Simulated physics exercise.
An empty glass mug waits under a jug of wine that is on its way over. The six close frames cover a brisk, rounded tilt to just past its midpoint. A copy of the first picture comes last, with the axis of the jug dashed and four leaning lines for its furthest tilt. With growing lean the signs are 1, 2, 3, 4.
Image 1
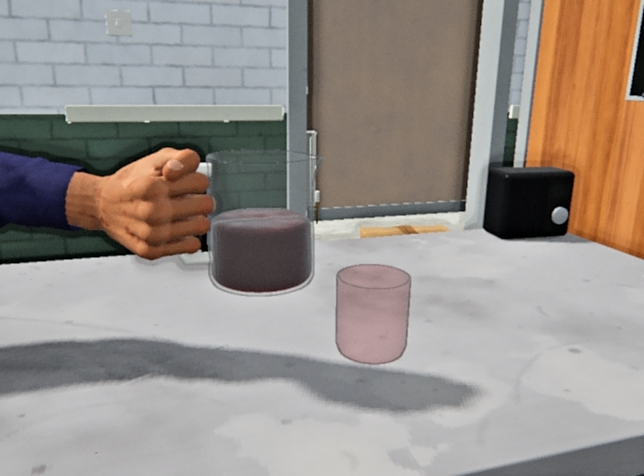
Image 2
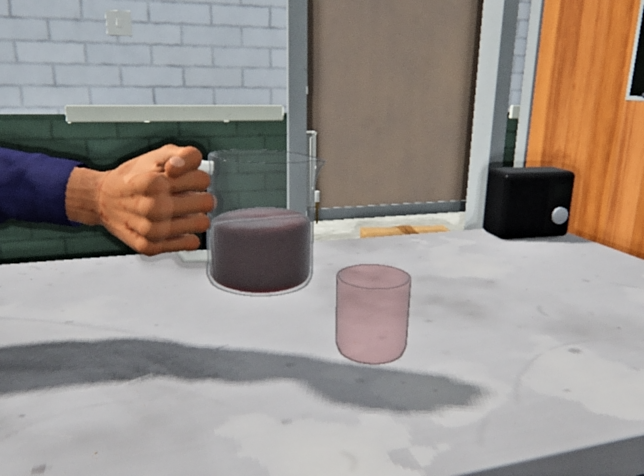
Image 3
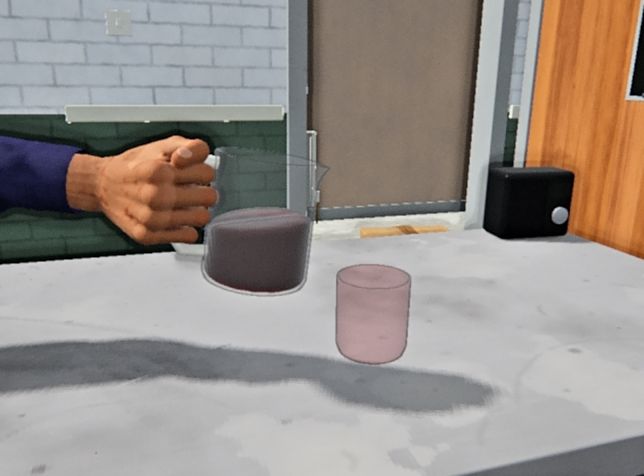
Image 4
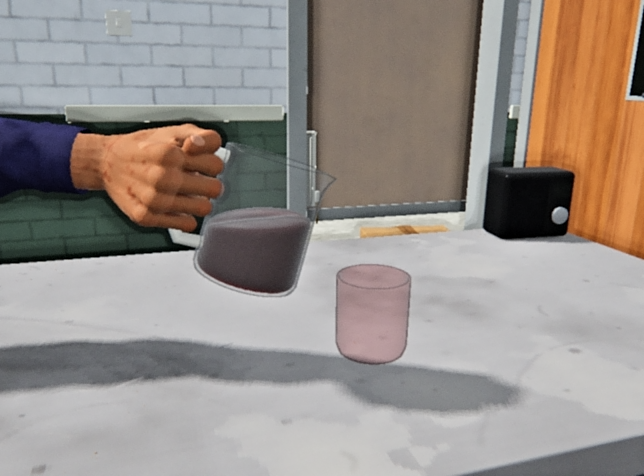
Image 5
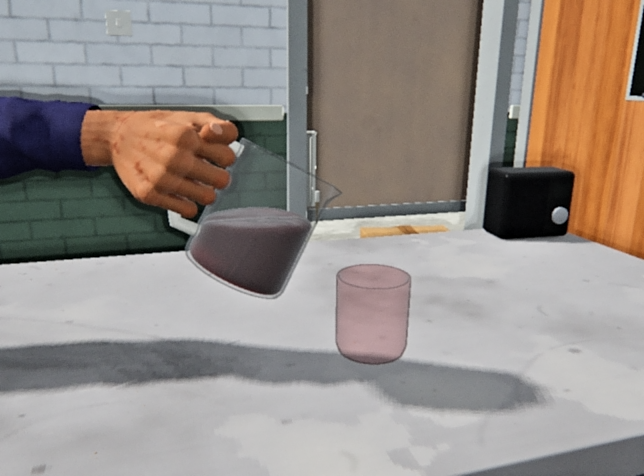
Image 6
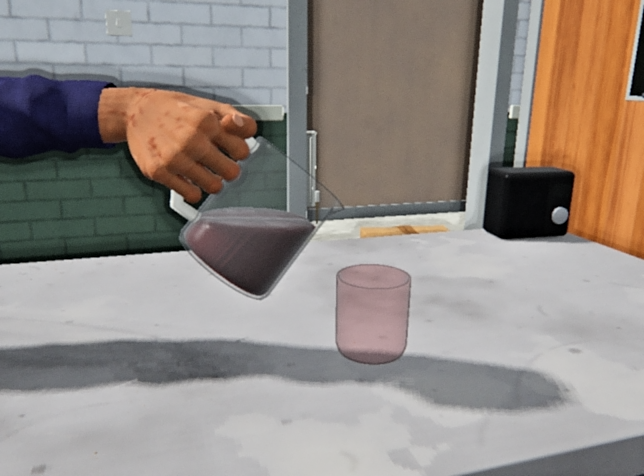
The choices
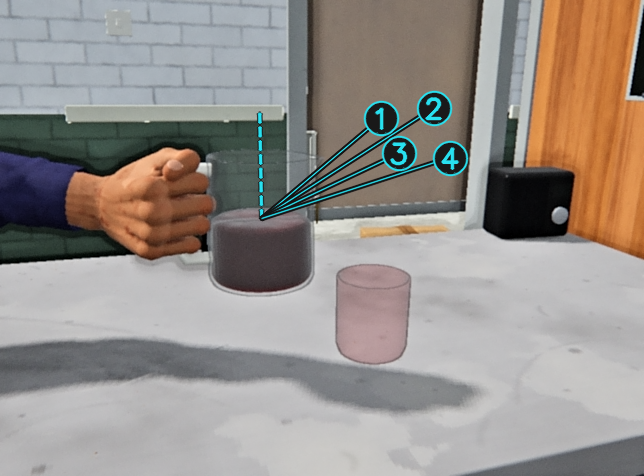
On a grey tabletop, a hand gradually tilts a jug of dark wine rightward near a glass mug.
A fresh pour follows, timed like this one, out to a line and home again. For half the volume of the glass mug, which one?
The answer is mark 4.
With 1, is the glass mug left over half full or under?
Under.
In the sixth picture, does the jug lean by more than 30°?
Yes, it does.
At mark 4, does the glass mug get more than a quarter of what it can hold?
Yes.
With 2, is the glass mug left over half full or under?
Under.
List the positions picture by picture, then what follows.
The first frame shows upright, lip at (321, 158); rim of the glass mug round (374, 275); nothing has left yet.
The second frame shows tipped about 2°, lip at (323, 160); nothing has left yet.
The third frame shows tipped about 8°, lip at (328, 166); nothing has left yet.
The fourth frame shows tipped about 17°, lip at (334, 177); nothing has left yet.
The fifth frame shows tipped about 28°, lip at (339, 192); nothing has left yet.
The sixth frame shows tipped about 40°, lip at (342, 208); nothing has left yet.
In cyan, 1 at (368, 128); 2 at (419, 117); 3 at (384, 160); 4 at (433, 162).
With 1, the glass mug ends with about 4 % of what it can hold.
With 2, the glass mug ends with about 14 % of what it can hold.
With 3, the glass mug ends with about 30 % of what it can hold.
With 4, the glass mug ends with about 49 % of what it can hold.
